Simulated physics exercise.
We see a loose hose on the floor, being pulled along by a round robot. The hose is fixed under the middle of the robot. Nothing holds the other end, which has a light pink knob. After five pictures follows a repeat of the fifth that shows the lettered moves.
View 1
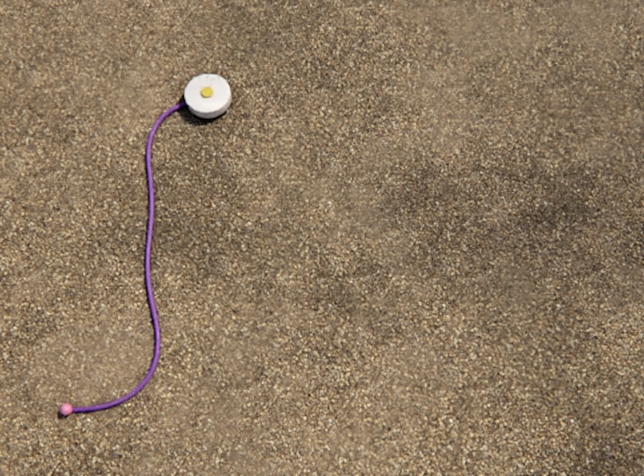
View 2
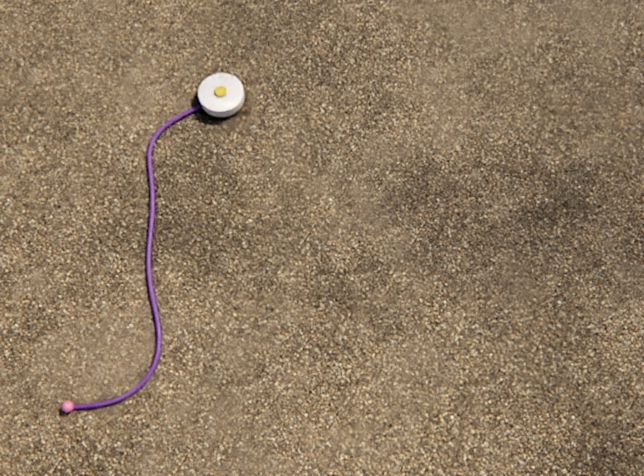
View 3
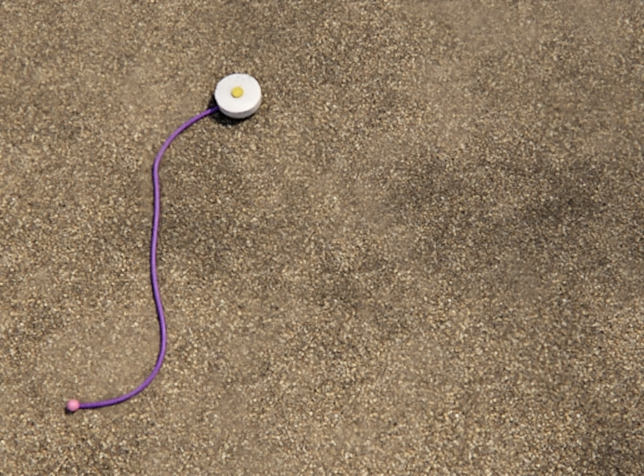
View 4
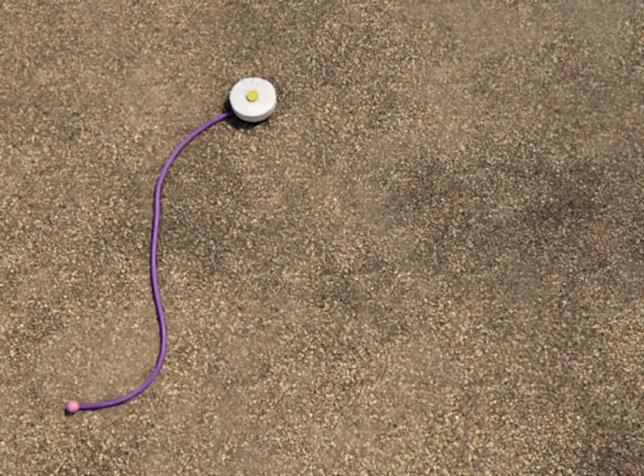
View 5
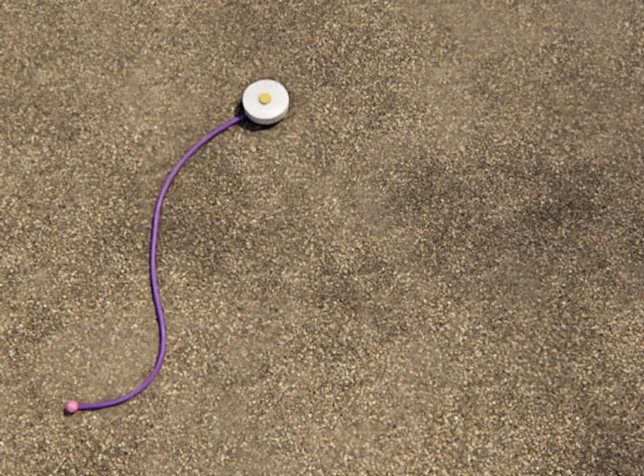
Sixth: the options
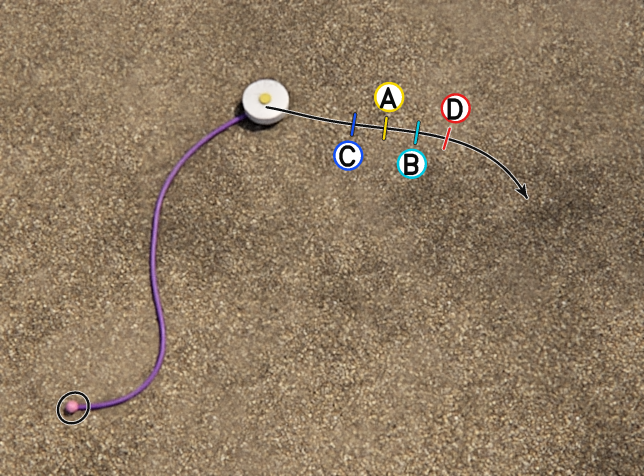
A round white robot with a yellow centre slides a short way to the right across speckled brown, gravelly ground, seen from above by a camera that stays almost still. Attached to its lower left side, a thin purple hose curves down the left part of the view to a light pink knob. As the robot moves right and dips slightly, the hose's upper bend straightens into a slanting curve while the knob barely shifts.
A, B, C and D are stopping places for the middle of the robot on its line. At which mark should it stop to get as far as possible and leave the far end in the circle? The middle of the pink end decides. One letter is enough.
At A, and not beyond.
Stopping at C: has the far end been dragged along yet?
No.
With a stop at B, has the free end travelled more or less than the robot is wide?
Less.
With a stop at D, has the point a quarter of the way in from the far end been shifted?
By then, yes.
On the marked copy, A at (385, 128); B at (417, 133); C at (353, 124); D at (447, 139); the ring at (73, 408); the route from (267, 107) via (406, 131) to (527, 198).
Following A. Soon after the start, robot (308, 112), middle of the hose (164, 249), free end (72, 407).
Later, robot (350, 120), middle of the hose (190, 244), free end (73, 407).
In the end, robot (386, 124), middle of the hose (217, 239), free end (81, 406); the free end is still in its ring.
As for the rest, B drags the free end to (98, 397); C is safe but short; D drags the free end to (113, 380).
